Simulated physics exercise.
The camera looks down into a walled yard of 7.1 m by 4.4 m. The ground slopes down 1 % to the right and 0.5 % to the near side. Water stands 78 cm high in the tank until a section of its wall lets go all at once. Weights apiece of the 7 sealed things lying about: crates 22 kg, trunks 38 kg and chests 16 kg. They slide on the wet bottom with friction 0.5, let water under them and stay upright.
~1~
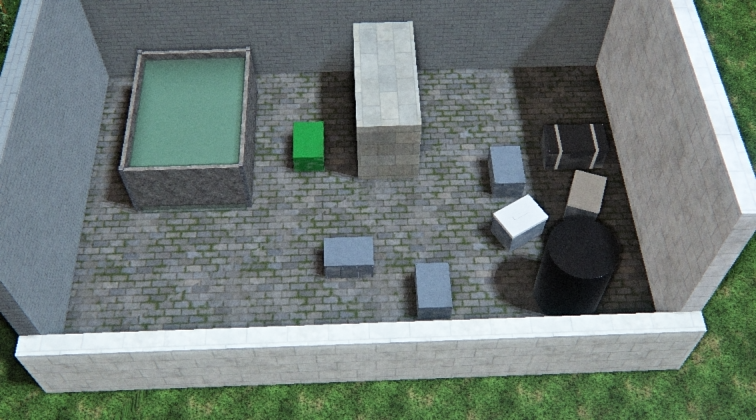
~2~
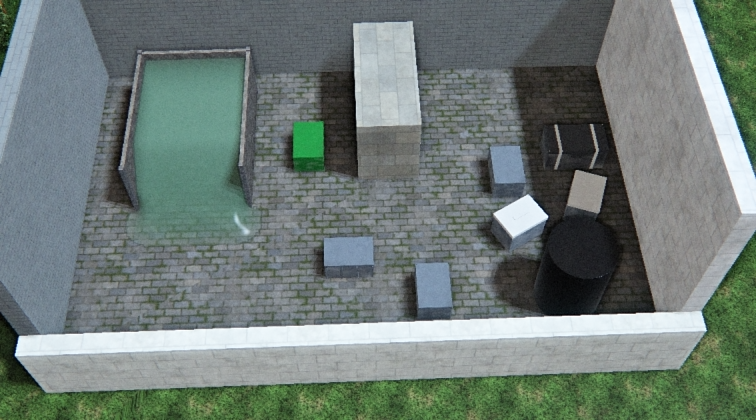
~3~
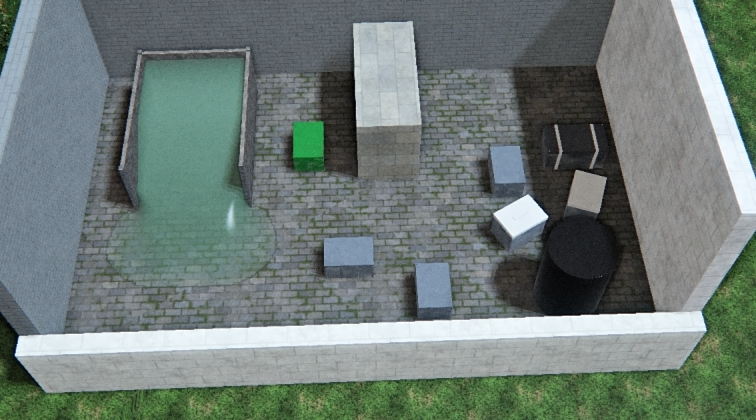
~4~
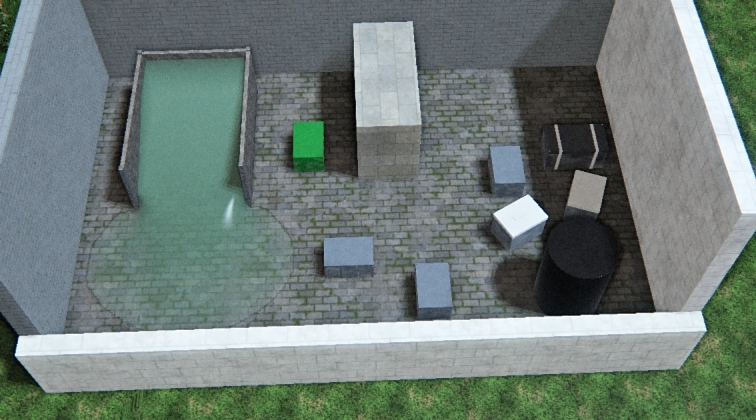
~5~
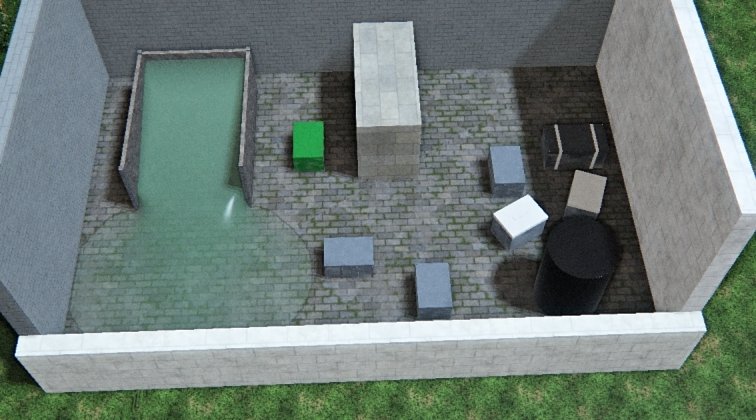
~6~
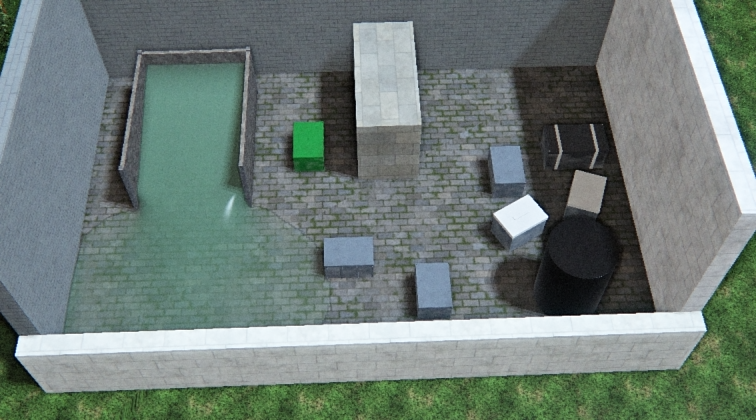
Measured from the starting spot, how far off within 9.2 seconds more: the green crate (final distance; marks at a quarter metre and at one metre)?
The green crate holds its place.
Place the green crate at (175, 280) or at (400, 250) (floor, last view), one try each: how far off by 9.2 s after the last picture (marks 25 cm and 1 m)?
In that order: It ends far away; it travels far.
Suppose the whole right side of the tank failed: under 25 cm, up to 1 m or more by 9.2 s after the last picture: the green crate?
In that case the green crate travels far.
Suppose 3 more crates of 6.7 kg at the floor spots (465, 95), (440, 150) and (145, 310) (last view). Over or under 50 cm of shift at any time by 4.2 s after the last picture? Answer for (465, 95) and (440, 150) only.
In that order: Short of it, under.
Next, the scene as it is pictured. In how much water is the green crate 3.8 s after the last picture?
Roughly 1 cm.
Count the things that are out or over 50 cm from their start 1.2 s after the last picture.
By then 0.
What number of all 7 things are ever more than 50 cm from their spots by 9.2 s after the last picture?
I count 6.
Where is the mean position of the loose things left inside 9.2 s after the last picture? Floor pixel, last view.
At about (484, 154).
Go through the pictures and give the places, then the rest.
In the first picture, the green crate at (308, 139) rests on the ground; water covers 2.6 m2; 0 of 7 have shifted.
In the second picture, the green crate at (308, 139) rests on the ground; 3.5 m2 under water; 0 of 7 have shifted.
In the third picture, the green crate at (308, 139), on the bottom; water covers 4.7 m2; 0 of 7 have shifted.
In the fourth picture, the green crate at (308, 139), on the bottom; water covers 6.2 m2; 0 of 7 have shifted.
In the fifth picture, the green crate at (308, 139) rests on the ground; 7.7 m2 under water; 0 of 7 have shifted.
In the sixth picture, the green crate at (308, 139) rests on the ground; 8.4 m2 under water; 0 of 7 have shifted.
Then, 1.2 s after the last picture the green crate is near (308, 139), 0.0 m from its start, aground; 0 afloat.
Then, 3.8 s after the last picture the green crate is near (308, 139), 0.0 m from its start, aground; 3 afloat.
Then, 6.2 s after the last picture the green crate is near (308, 139), 0.0 m from its start, aground; 4 afloat.
Then, 9.2 s after the last picture the green crate is near (308, 139), 0.0 m from its start, aground; 5 afloat.
